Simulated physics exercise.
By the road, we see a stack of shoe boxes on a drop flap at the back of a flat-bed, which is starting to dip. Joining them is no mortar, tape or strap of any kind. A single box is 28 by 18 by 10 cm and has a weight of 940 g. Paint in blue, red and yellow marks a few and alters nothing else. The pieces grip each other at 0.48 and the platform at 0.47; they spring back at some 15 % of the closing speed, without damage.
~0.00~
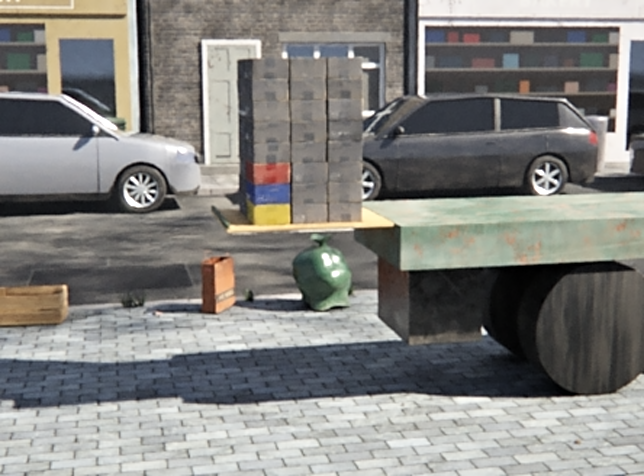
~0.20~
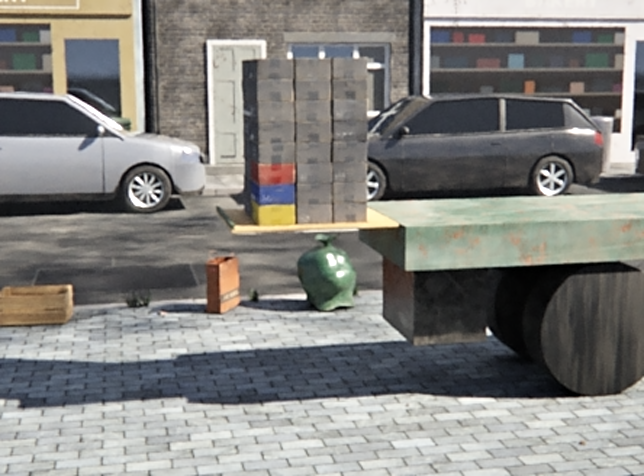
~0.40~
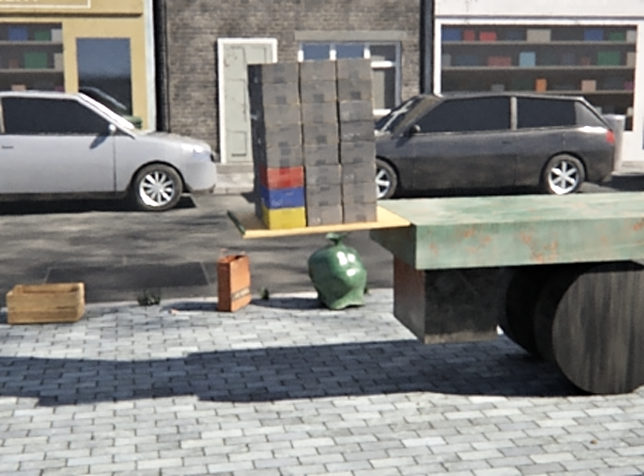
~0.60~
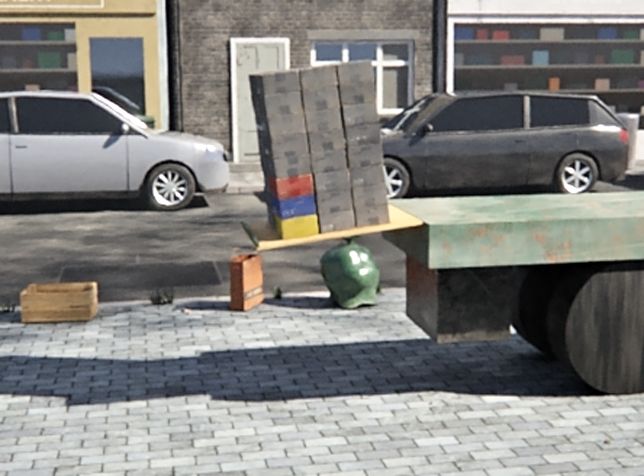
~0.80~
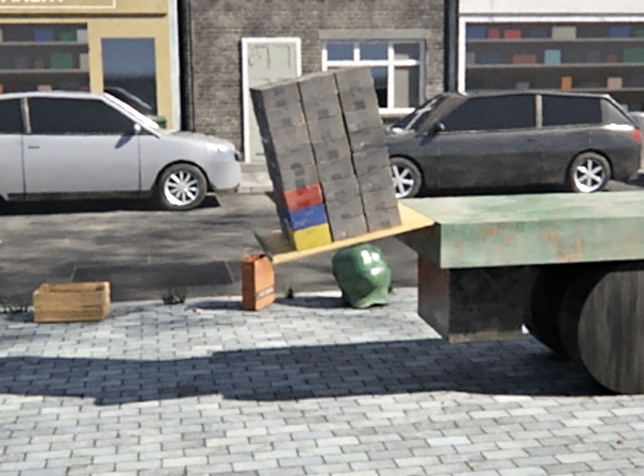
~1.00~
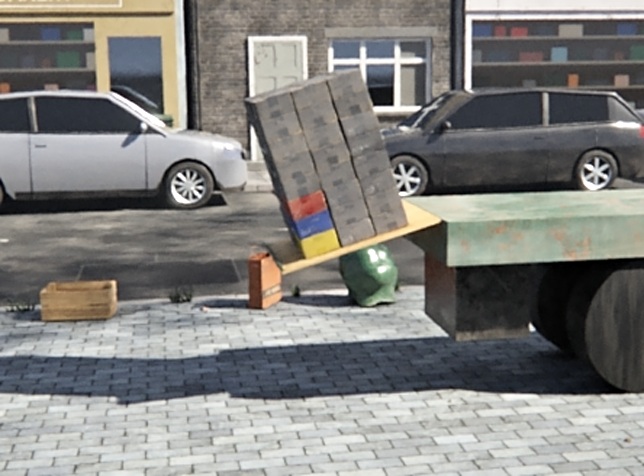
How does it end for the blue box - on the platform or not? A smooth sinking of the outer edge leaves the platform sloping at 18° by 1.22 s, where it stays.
The blue box is gone from the platform.
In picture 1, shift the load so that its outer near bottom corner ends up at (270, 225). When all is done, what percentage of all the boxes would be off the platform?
Outcome: 60 in a hundred.
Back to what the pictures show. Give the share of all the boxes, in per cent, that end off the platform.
Estimate: About 75% of them.
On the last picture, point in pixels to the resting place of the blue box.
End point, last view: About (230, 385).
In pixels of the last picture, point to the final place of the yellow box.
Check around (291, 250) in the last image.
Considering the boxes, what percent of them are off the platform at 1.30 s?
0 %.
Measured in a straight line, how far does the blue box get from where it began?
Roughly 110 centimetres.
After 1.30 s, slope 18°; 1 of the 48 boxes off the platform; blue box leaning 17°; red box leaning 17°.
After 1.60 s, slope 18°; 27 of the 48 boxes off the platform; blue box leaning 44°, 10 cm lower; red box leaning 45°, 15 cm lower.
After 2.08 s, slope 18°; 36 of the 48 boxes off the platform; blue box on its side; red box on its side.
By the end (2.5 s), slope 18°; 36 of the 48 boxes off the platform; blue box leaning 56°, 64 cm lower; red box on its side; yellow box leaning 11°. As the last picture would show them, middles, blue box near (230, 385), red box near (199, 390).
